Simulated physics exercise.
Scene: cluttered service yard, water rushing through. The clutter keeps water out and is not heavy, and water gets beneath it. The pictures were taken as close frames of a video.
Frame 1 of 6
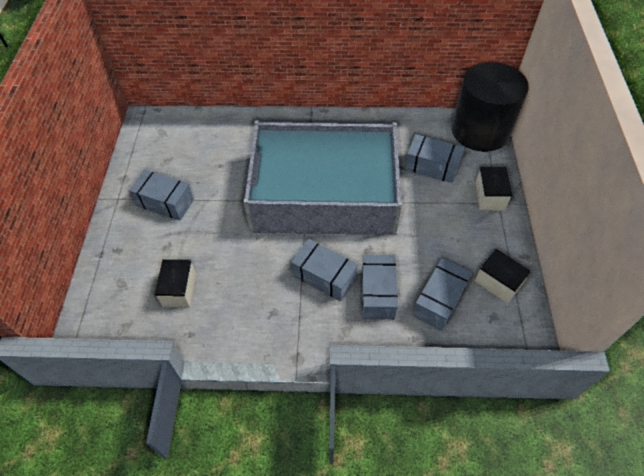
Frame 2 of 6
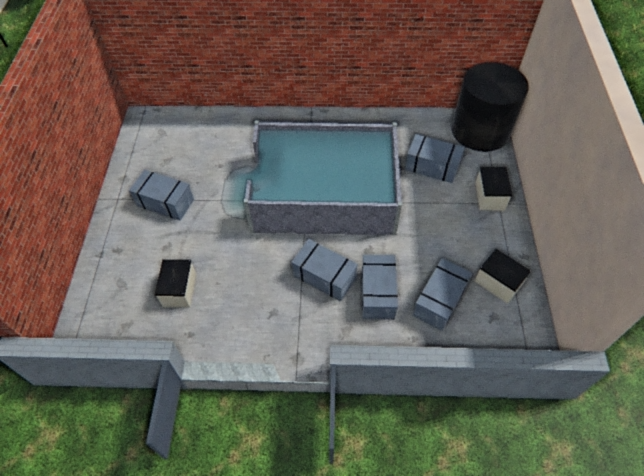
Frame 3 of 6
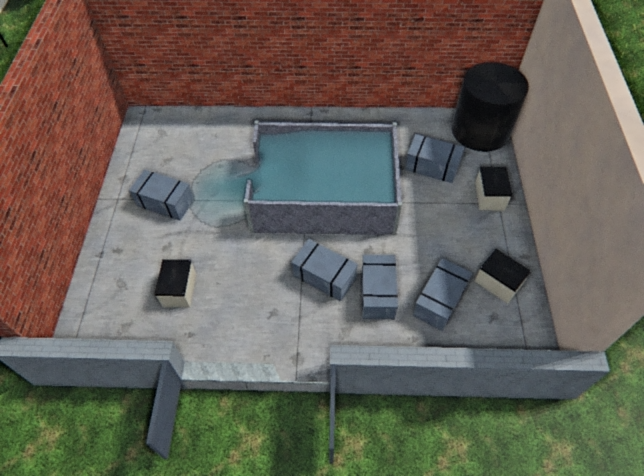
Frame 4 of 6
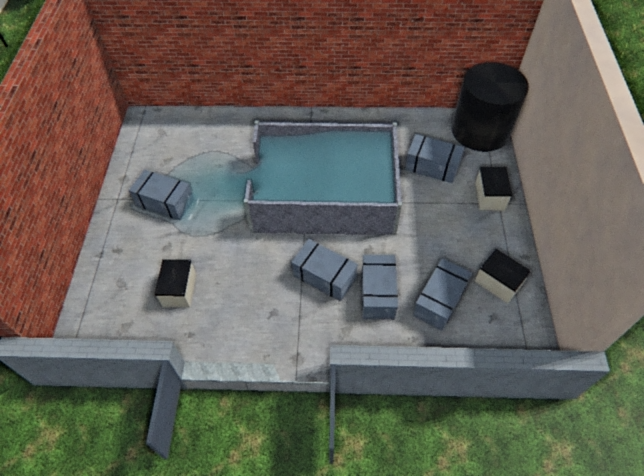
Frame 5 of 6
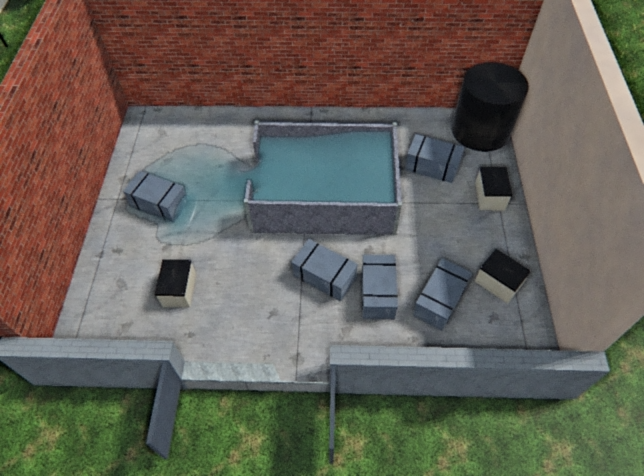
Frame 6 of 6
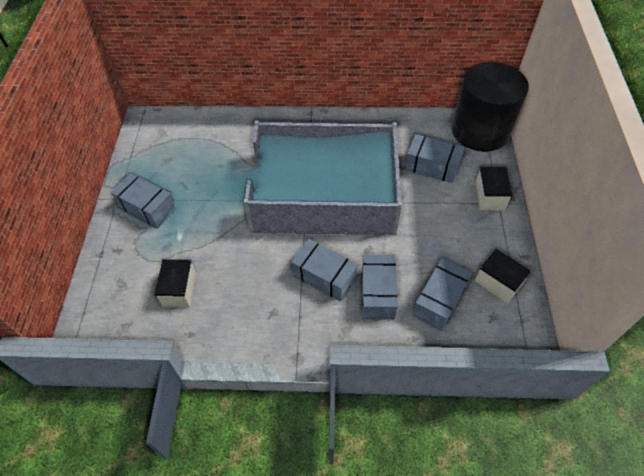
Walled brick yard with water pouring from a raised tank's left side, spreading across concrete and nudging a strapped grey trunk left.
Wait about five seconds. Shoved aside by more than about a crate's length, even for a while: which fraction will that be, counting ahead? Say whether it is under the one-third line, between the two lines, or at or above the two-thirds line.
Shy of a third.
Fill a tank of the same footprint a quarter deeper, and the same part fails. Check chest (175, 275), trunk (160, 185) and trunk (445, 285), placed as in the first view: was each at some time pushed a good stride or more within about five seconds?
In turn: Yes, that far or more, no.
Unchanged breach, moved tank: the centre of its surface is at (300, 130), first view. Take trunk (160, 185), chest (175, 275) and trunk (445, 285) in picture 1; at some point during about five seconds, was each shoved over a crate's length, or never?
Item one travelled far enough, item two travelled far enough, item three not displaced far.
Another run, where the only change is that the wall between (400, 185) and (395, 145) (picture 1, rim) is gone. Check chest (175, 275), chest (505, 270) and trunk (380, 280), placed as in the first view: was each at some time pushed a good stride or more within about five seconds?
Never got that far, got that far, never got that far.
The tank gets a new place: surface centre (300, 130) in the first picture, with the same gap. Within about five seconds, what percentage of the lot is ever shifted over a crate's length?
Roughly 20 %.
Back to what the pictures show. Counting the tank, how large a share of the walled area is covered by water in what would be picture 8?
30 per cent.
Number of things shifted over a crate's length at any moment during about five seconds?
I make it 2 in total.
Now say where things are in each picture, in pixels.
In the first frame, a trunk at (159, 187) rests on the ground; a trunk at (325, 263), on the bottom; 0 of 8 have shifted.
In the second frame, a trunk at (159, 187) rests on the ground; a trunk at (325, 263) rests on the ground; 0 of 8 have shifted.
In the third frame, a trunk at (159, 187) rests on the ground; a trunk at (325, 263), on the bottom; 0 of 8 have shifted.
In the fourth frame, a trunk at (159, 187) rests on the ground; a trunk at (325, 263) rests on the ground; 0 of 8 have shifted.
In the fifth frame, a trunk at (153, 189), on the bottom, close to its start; a trunk at (325, 263) rests on the ground; 1 of 8 have shifted.
In the sixth frame, a trunk at (140, 193), on the bottom, close to its start; a trunk at (325, 263) rests on the ground; 1 of 8 have shifted.
A moment on, 1 of 8 are well off their spots; 0 afloat.
Next, 1 of 8 are well off their spots; 1 afloat.
Later, 1 of 8 are well off their spots; 1 afloat.
In the end, 2 of 8 are well off their spots, and 2 have been at some point; 0 afloat.
